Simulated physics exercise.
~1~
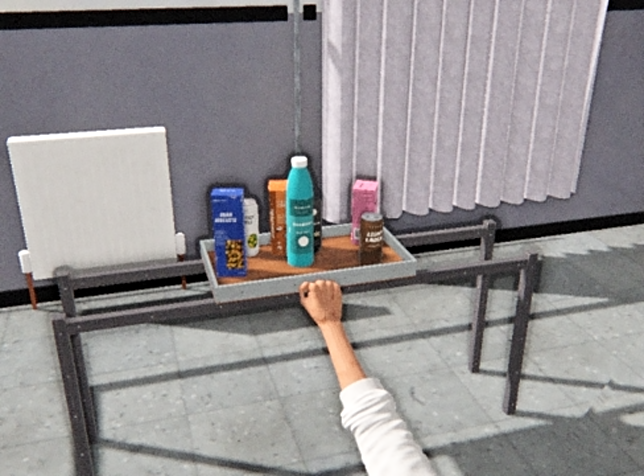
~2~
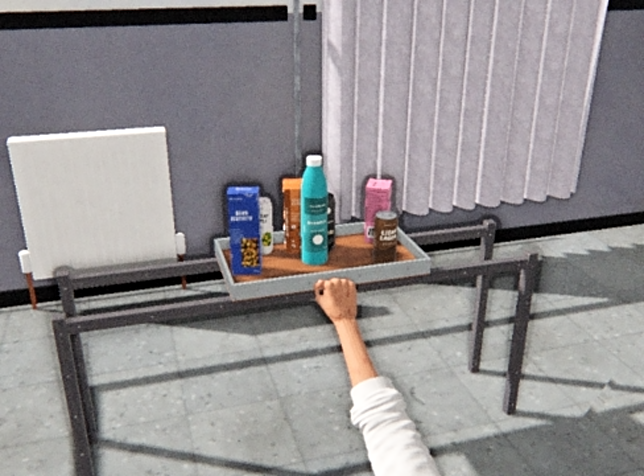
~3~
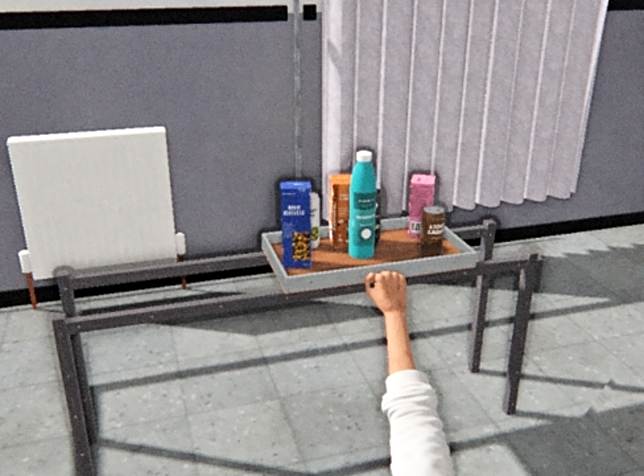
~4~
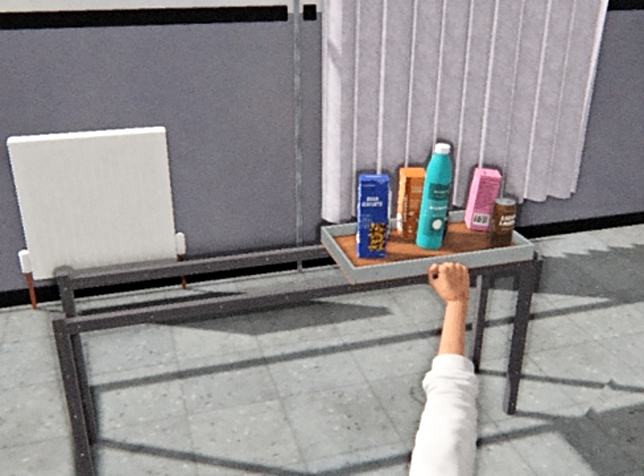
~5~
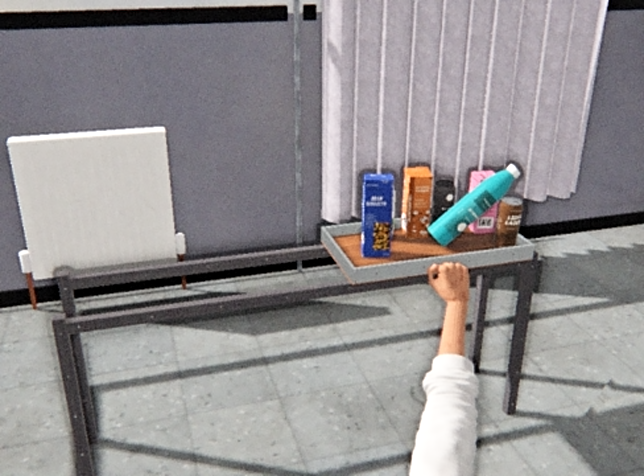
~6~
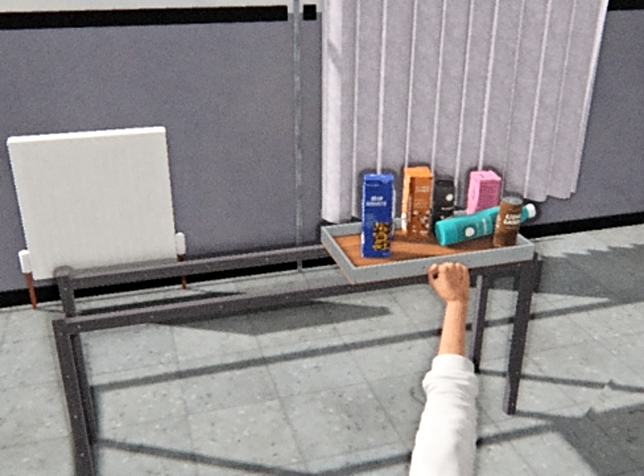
A hand slid a tray of cartons, cans and a tall turquoise bottle rightward along a metal frame until it stopped near the right end, where the bottle tipped to the right and ended up lying on the tray while everything else stayed standing.
